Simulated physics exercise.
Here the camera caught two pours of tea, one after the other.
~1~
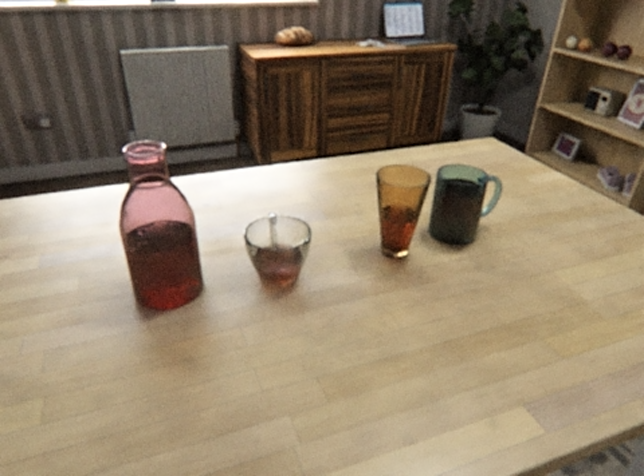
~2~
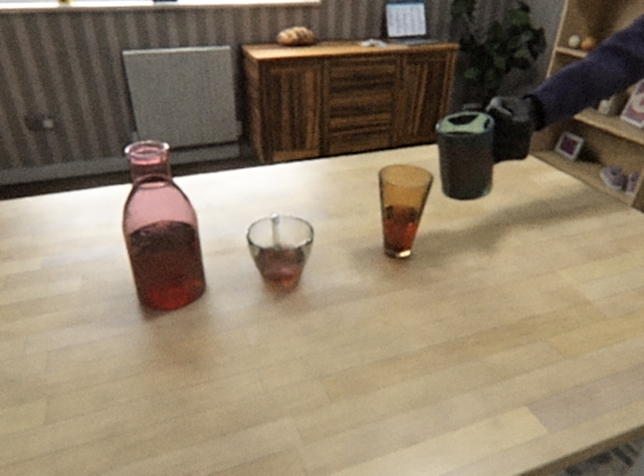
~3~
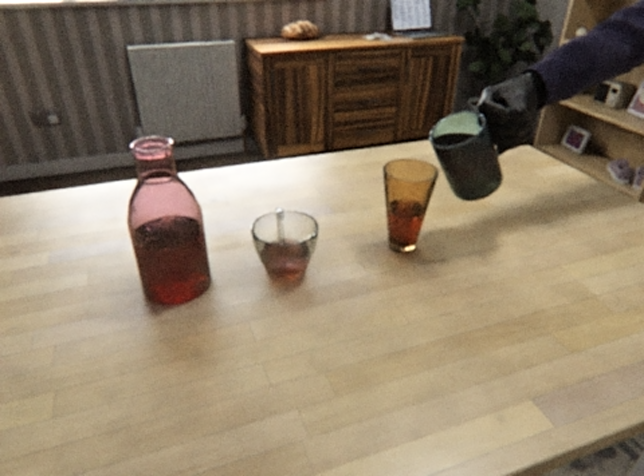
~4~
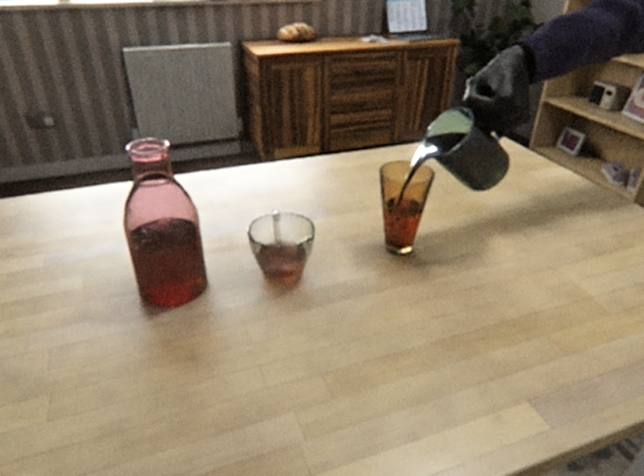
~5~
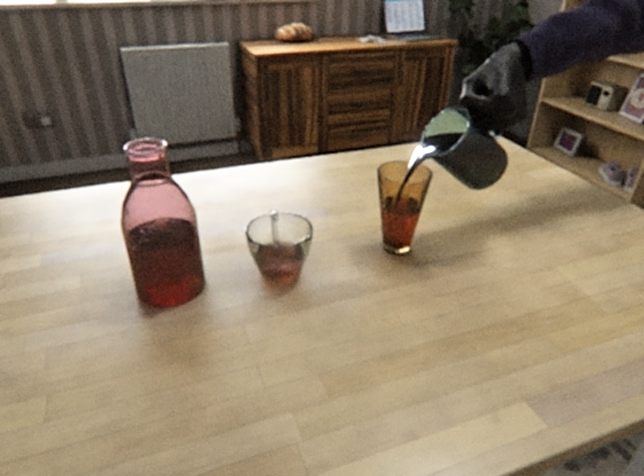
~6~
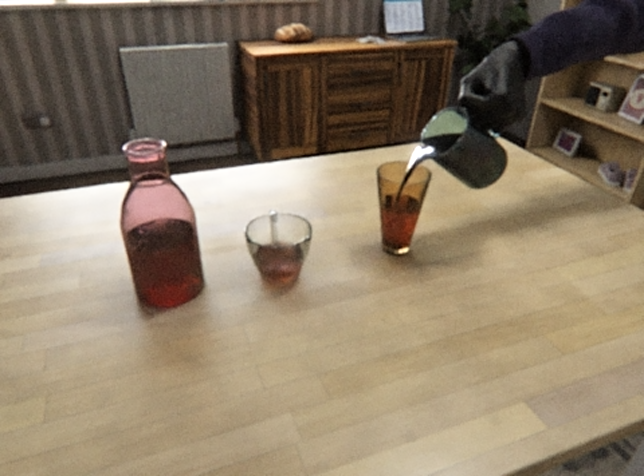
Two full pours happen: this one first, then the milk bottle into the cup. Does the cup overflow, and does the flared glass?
The cup cannot contain it, the flared glass cannot contain it.
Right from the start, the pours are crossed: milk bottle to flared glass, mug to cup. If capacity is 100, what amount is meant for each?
That comes to some 190 per cent for the first, and some 130 per cent for the second.
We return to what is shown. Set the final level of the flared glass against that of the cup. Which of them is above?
Answer: The flared glass on the right.
Soon after, the flared glass is nearly full.
Later, the flared glass is full to the brim and has run over.
In the end, the cup is full to the brim and has run over; the flared glass is full to the brim and has run over.
